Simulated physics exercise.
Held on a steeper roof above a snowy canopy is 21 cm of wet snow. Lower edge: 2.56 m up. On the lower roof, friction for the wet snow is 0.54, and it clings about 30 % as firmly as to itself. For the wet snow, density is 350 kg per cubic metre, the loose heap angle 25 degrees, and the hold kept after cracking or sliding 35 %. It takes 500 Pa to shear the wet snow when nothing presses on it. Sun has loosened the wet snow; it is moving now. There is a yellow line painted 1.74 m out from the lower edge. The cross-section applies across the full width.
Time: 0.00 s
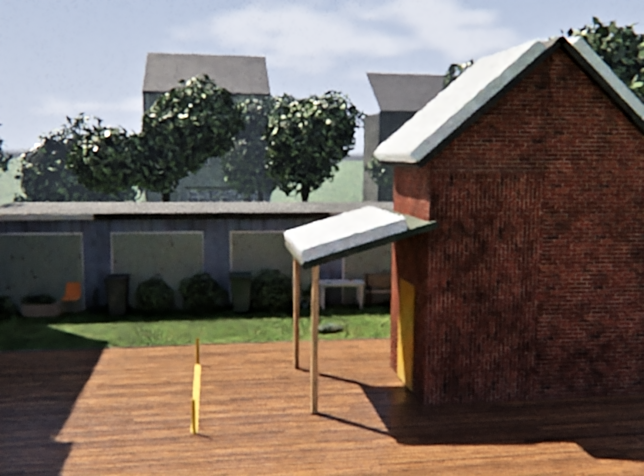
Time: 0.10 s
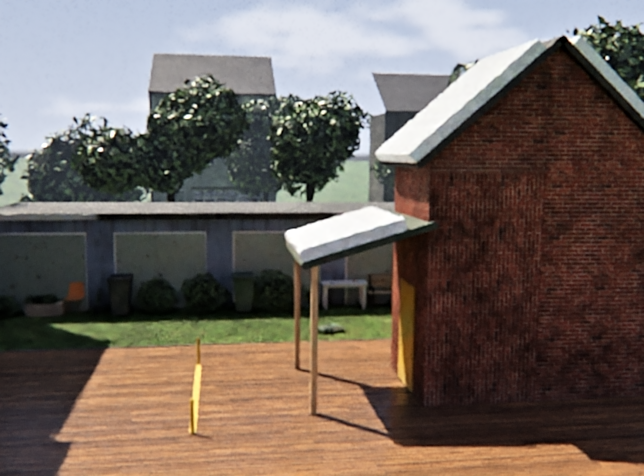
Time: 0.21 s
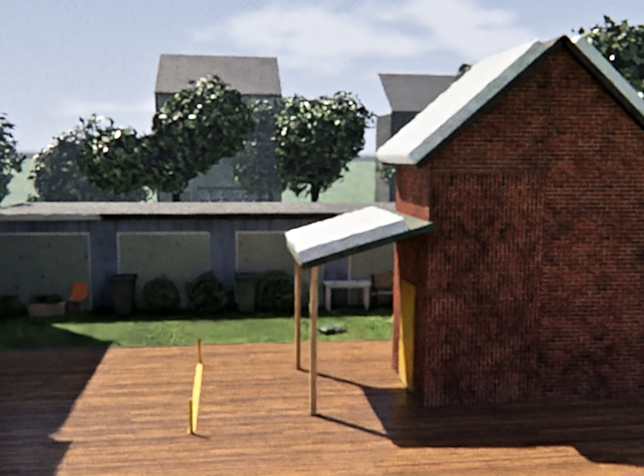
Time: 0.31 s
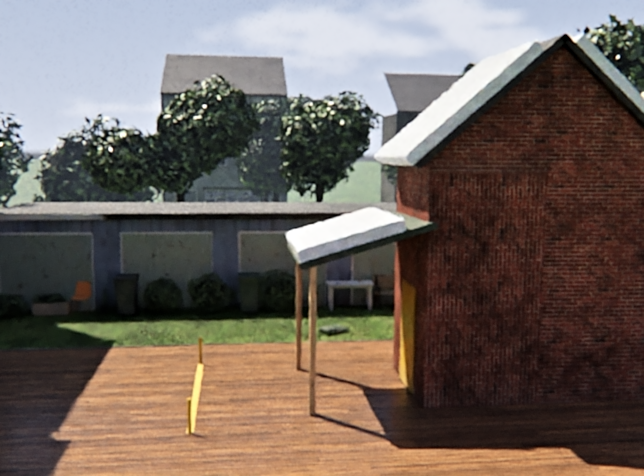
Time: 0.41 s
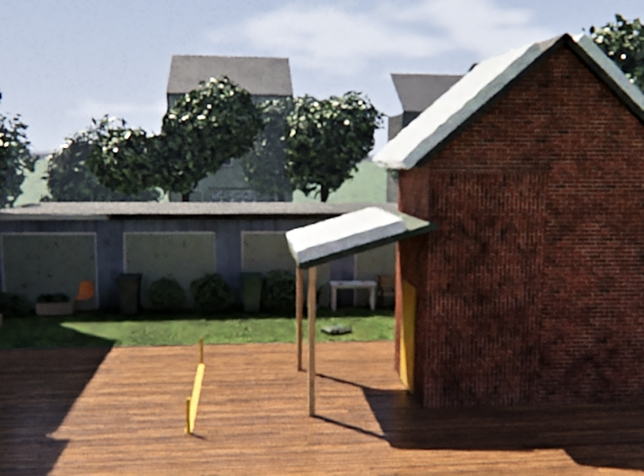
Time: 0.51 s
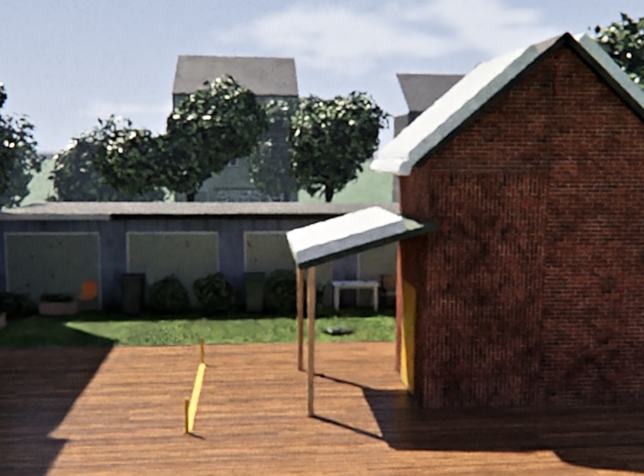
The brick house stays still while snow slides slightly down its steep roof above a canopy.
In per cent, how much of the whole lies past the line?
4 per cent.
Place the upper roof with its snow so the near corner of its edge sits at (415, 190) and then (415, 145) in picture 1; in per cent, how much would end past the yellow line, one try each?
0 %, then 12 %.
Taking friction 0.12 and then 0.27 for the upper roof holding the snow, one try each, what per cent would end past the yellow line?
It would be 35 % the first time and 30 % the second.
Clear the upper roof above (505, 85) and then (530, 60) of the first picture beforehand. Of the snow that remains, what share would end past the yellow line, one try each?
About 0 per cent the first time and about 2 per cent the second.
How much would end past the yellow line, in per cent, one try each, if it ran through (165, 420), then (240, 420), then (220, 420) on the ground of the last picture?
2 %, 20 %, 12 %.
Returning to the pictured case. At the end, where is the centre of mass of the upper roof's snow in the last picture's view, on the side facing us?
The middle is near (292, 321) in that view.
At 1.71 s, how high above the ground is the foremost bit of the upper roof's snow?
Roughly 3.0 m.
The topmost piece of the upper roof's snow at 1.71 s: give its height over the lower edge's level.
Snow top above lower edge: Approx. 2.0 m.
By 1.06 s, none is below the lower edge and 0 % is past the line.
By 1.71 s, none is below the lower edge and 0 % is past the line.
By 2.35 s, none is below the lower edge and 0 % is past the line.
By 3.00 s, 35 % is below the lower edge and 2 % is past the line.
By 4.70 s, at the end, 37 % is below the lower edge and 4 % is past the line.
